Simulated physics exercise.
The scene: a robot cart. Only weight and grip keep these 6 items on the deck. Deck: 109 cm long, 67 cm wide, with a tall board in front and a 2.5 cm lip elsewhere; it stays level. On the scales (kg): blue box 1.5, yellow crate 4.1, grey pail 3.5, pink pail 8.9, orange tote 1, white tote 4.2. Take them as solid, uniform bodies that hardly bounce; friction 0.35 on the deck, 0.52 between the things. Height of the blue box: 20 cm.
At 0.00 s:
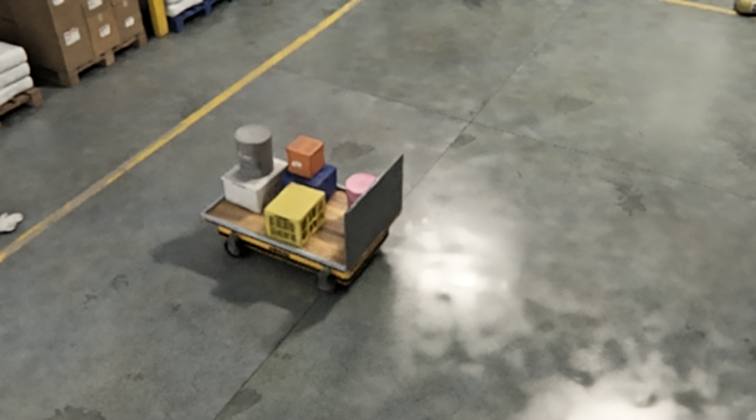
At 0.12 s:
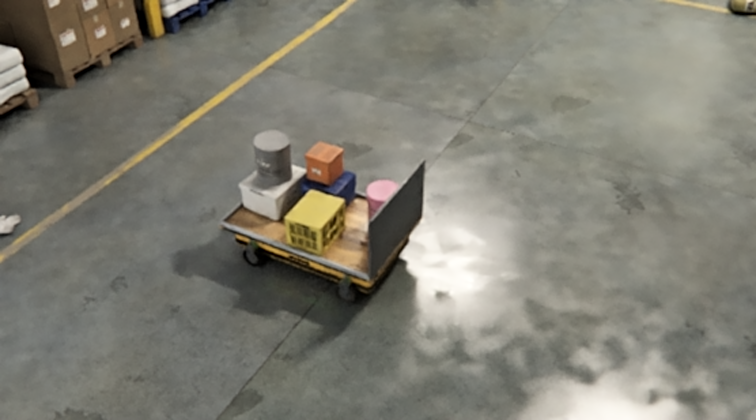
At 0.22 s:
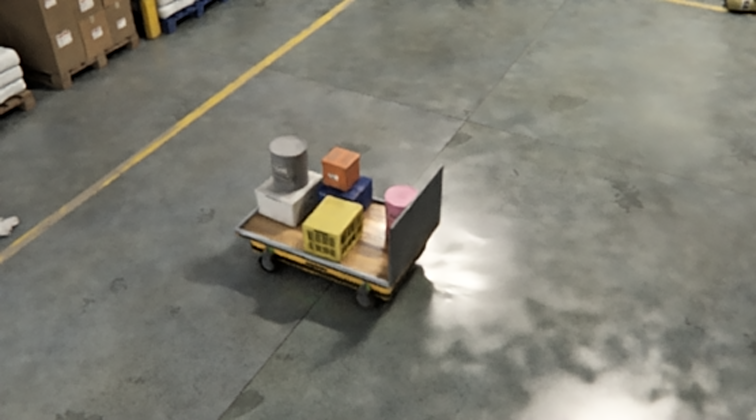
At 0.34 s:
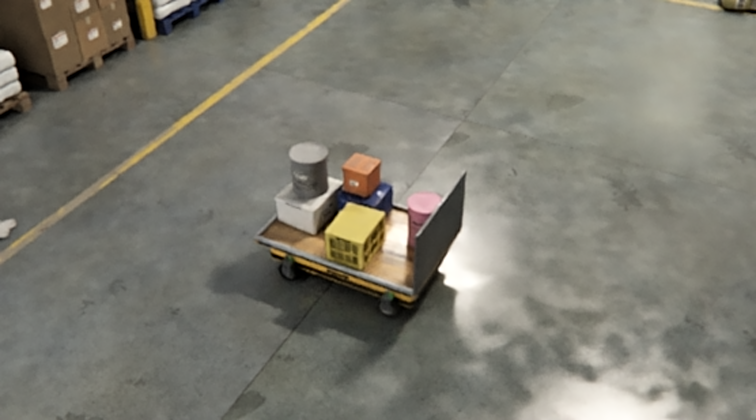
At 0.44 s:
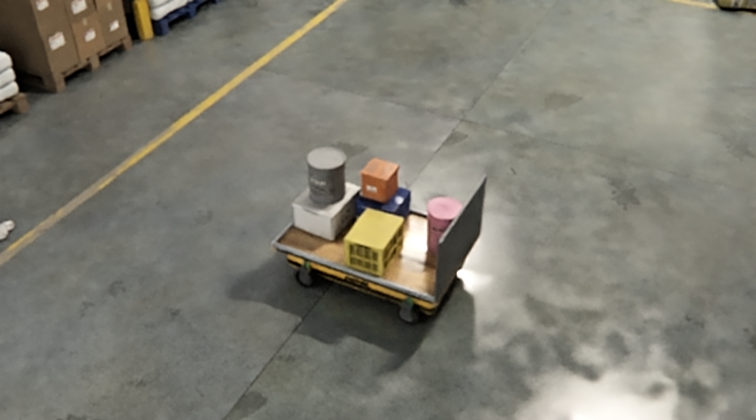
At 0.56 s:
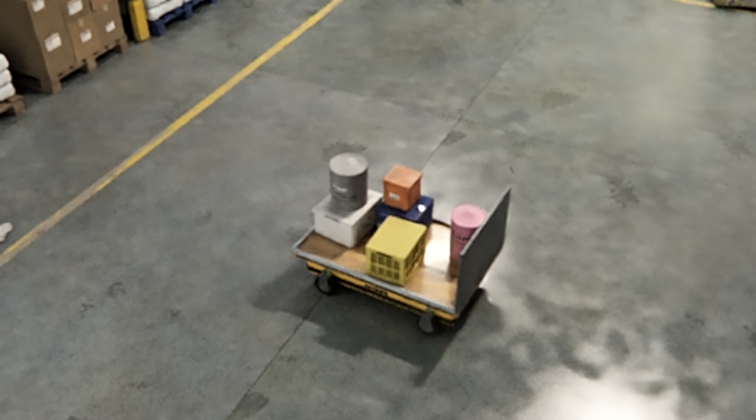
Across a warehouse floor, a flat cart carrying a crate, pails and boxes rolls steadily rightward.
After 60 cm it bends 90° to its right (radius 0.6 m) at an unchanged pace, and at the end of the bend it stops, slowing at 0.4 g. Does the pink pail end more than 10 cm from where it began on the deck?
The pink pail leaves its spot.
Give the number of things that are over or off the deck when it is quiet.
In all, 1.
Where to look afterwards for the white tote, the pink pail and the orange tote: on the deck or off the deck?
The white tote ends on the deck; the pink pail finishes off the deck; the orange tote is still on the deck.
After 0.86 s, cart has run 112 cm, turned 35°; pink pail 37° off upright near (508, 289); yellow crate moved 7 cm; orange tote moved 4 cm.
After 1.16 s, cart has run 151 cm, turned 73°; pink pail now off the deck; yellow crate moved 7 cm; orange tote moved 4 cm.
After 1.56 s, cart has run 199 cm, turned 90°; yellow crate moved 7 cm; orange tote moved 4 cm.
In the end (2.2 s), off the deck, pink pail; the other 5 under 10 cm from the start.
